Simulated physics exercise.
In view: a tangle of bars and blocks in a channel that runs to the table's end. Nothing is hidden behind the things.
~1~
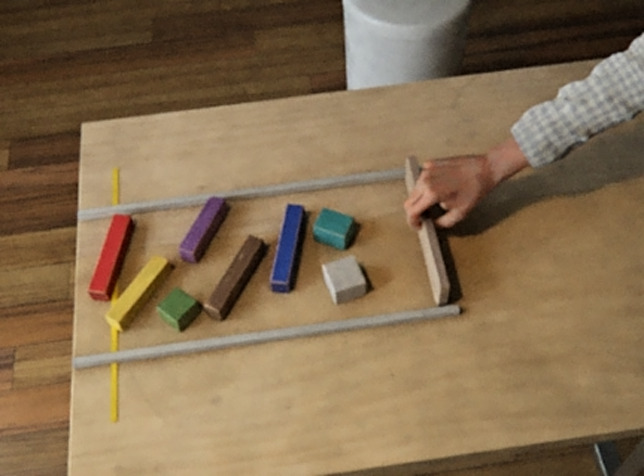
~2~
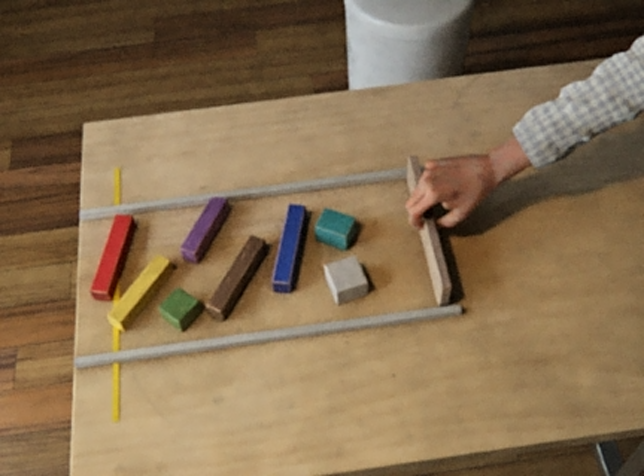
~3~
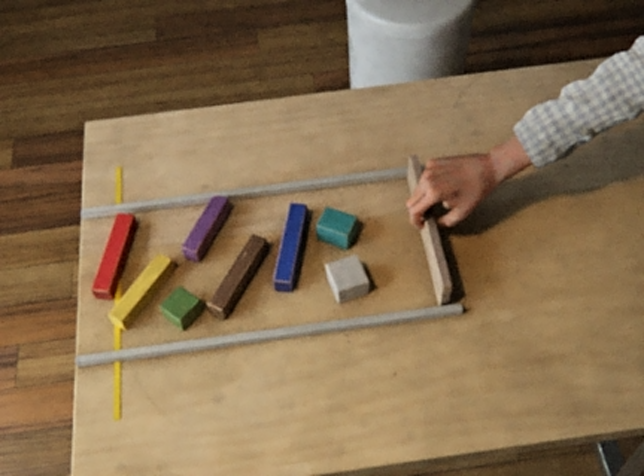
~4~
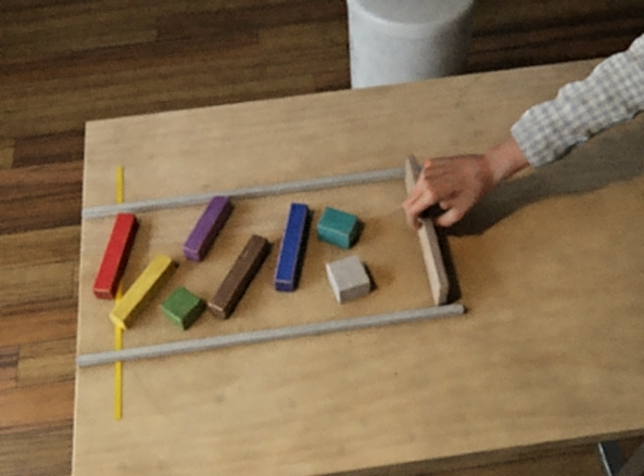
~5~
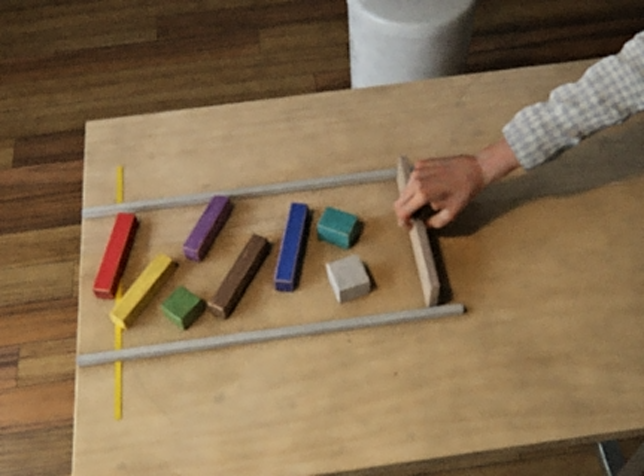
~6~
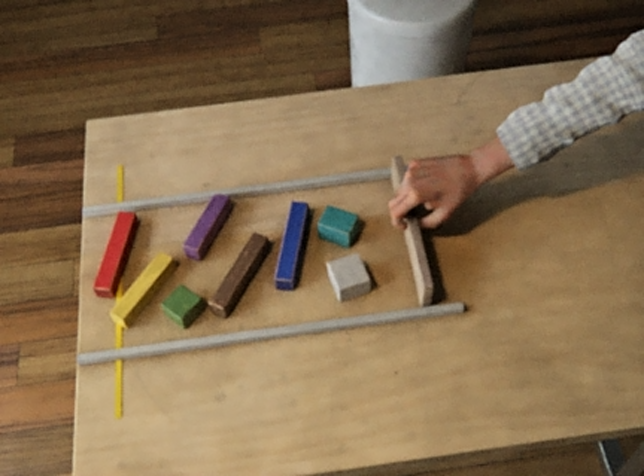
Hand sliding an upright wooden board slightly left between two grey rails, toward coloured bars and blocks lying still on a table.
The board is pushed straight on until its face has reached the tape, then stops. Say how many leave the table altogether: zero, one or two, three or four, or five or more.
Here the number that fall off is five or more.
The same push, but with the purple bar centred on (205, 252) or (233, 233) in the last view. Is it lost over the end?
The purple bar is lost; is kept.
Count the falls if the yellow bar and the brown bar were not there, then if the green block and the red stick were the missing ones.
It would be 4 and 3.
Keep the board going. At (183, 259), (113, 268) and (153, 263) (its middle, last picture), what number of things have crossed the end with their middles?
Place by place, 0, 6 and 3.
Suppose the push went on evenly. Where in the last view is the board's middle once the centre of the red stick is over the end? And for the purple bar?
Its middle is around (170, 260) and around (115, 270).
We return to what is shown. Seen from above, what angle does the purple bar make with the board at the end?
About 75°.
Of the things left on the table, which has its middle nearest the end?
The purple bar ends nearest.
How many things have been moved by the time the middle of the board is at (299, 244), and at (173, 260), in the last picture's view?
By then 4, and 8.
Soon after, none off yet; red stick at rest near (116, 254); yellow bar at rest near (144, 290); green block at rest near (183, 307).
Then, none off yet; red stick at rest near (116, 254); yellow bar moving near (140, 291); green block moved about its own width near (153, 311).
Further on, none off yet; red stick tipped a little near (70, 253); yellow bar tipped a little near (64, 306); green block moved well along near (73, 331).
At rest, the number that fall off is five or more; fallen, blue stick, brown bar, green block, yellow bar and red stick.
